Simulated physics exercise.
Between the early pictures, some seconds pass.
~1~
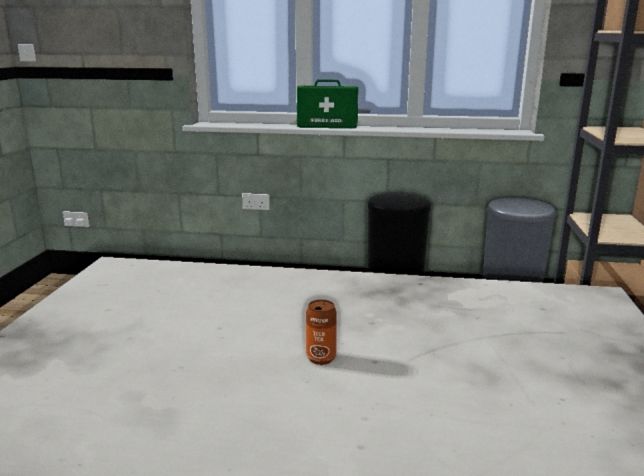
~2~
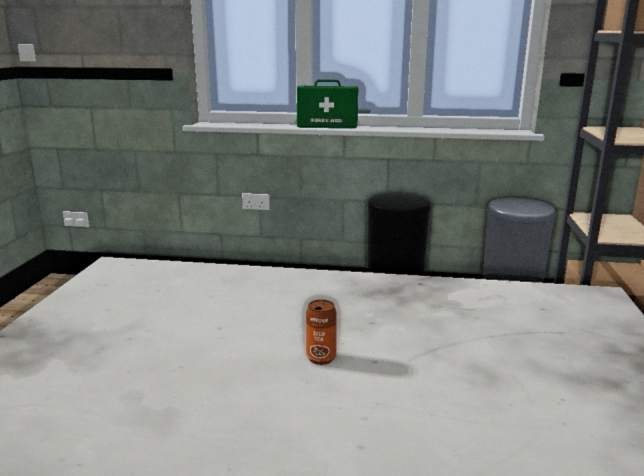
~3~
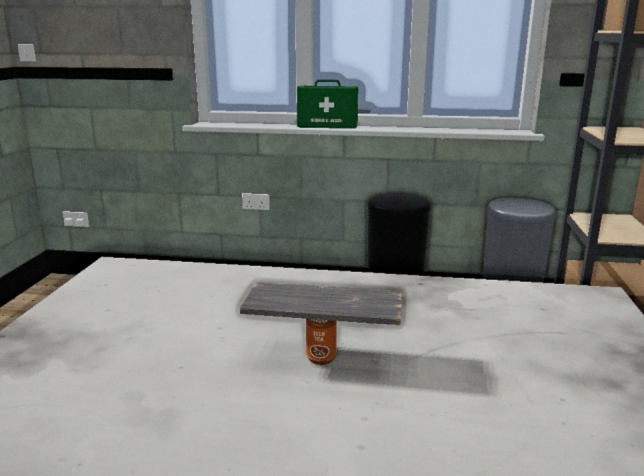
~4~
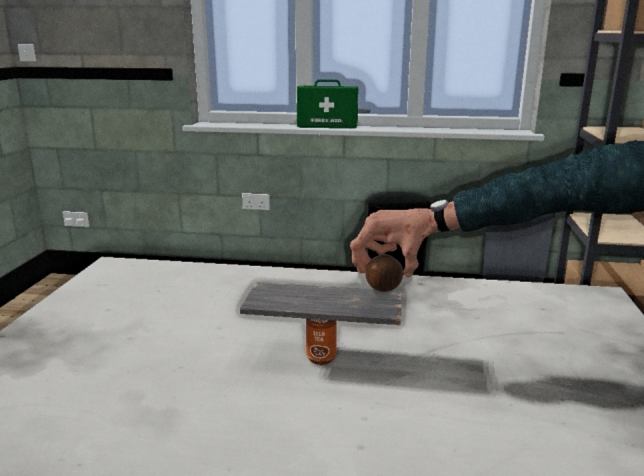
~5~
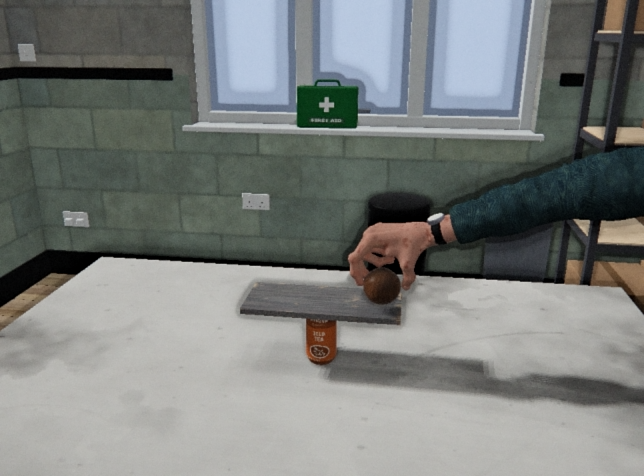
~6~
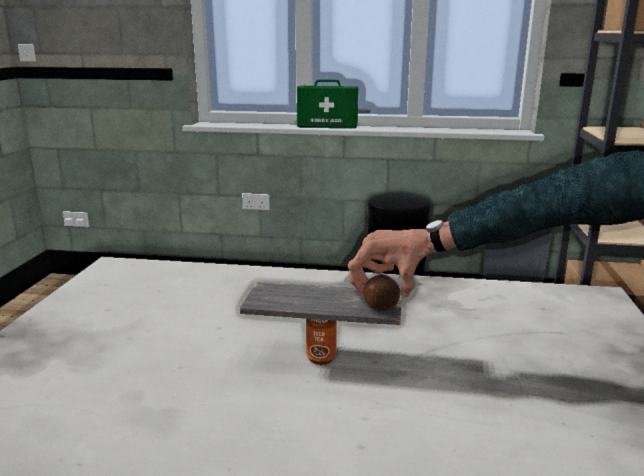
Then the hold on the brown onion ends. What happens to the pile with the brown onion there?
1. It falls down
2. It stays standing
The answer is 1.
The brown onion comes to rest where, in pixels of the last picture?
I'd point to roughly (404, 363).
Then, 0.30 s on from there, brown onion now fallen; grey board turned 38° from how it was put.
Then, 0.50 s on from there, grey board on its side.
Then, 1.10 s on from there, grey board turned 53° from how it was put.
In the end, fallen, brown onion; toppled in the stack, grey board; orange can unmoved. At the end, from the last picture's camera, brown onion near (404, 363). The stack comes apart.
